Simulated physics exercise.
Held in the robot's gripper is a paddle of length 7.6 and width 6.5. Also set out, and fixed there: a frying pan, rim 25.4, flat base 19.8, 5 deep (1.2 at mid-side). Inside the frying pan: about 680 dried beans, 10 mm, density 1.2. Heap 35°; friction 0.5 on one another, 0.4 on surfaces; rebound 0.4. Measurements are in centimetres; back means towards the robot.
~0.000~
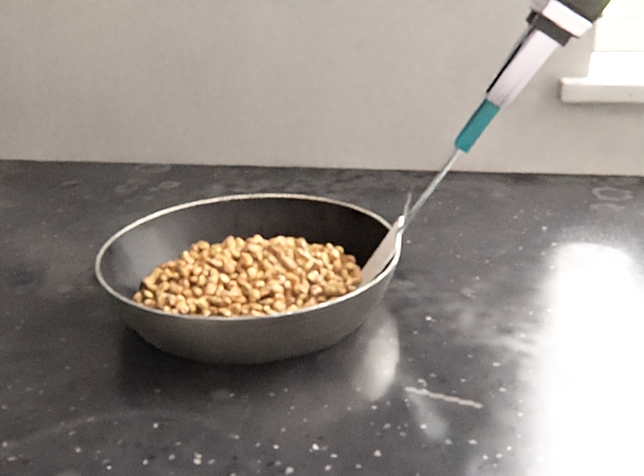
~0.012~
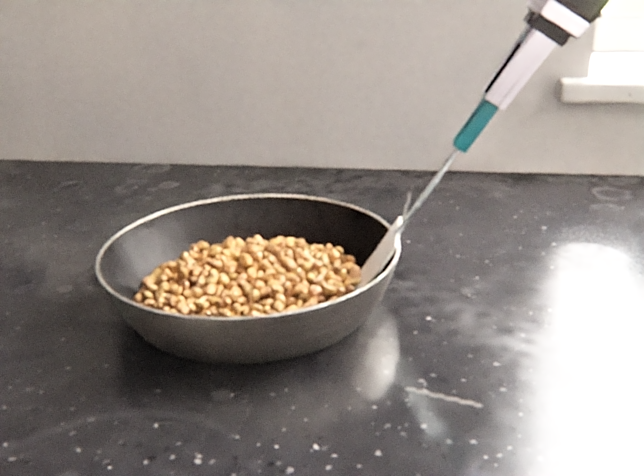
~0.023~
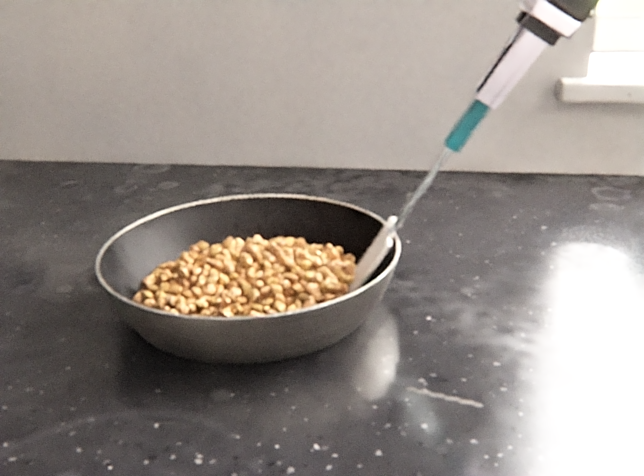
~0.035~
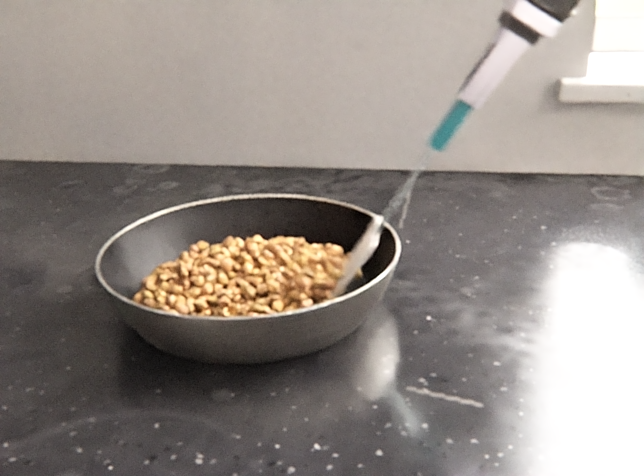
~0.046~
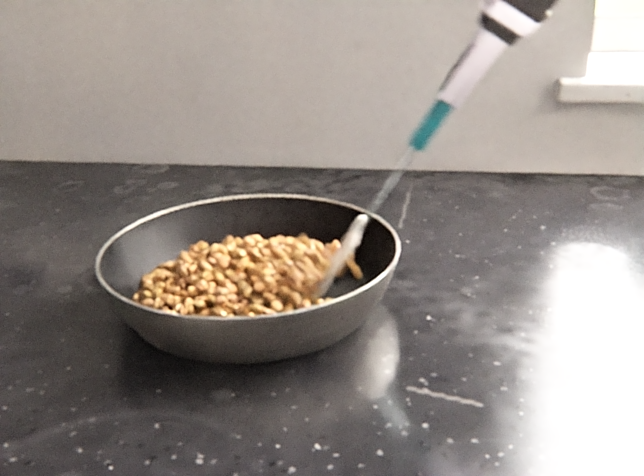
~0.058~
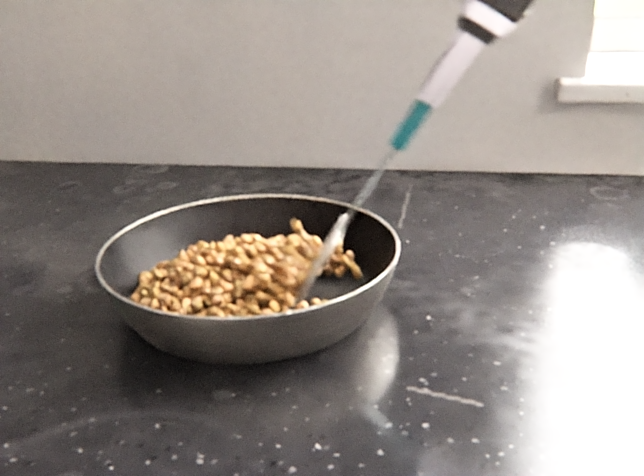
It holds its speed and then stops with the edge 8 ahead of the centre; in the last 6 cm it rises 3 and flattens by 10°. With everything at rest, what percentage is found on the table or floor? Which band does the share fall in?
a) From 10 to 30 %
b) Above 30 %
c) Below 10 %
Option a: From 10 to 30 %.
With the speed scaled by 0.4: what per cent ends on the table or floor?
Around 0 percent would finish on the table or floor.
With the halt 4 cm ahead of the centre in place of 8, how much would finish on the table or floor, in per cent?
Estimate: Approx. 5 %.
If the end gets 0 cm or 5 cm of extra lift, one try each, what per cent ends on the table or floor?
Roughly 5 % and then 15 %.
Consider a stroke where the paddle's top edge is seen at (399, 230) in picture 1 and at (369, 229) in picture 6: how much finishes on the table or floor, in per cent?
About 5 per cent.
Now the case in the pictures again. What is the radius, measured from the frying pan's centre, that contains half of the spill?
About 32 centimetres.
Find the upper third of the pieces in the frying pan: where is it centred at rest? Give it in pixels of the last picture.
Centre: Roughly (160, 269).
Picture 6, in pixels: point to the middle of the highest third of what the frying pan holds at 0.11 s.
Around (209, 259).
After 0.09 s, sloping 58°, highest piece 7 above the table; 683 in the frying pan.
After 0.11 s, sloping 55°, highest piece 9 above the table; 683 in the frying pan.
After 0.33 s, sloping 48°, highest piece 10 above the table; 586 in the frying pan, 83 on the table or floor, 14 on the blade or in flight.
After 1.38 s, sloping 48°, highest piece 5 above the table; 586 in the frying pan, 97 on the table or floor.
At rest, 586 in the frying pan, 97 on the table or floor. That is 14 % on the table or floor.
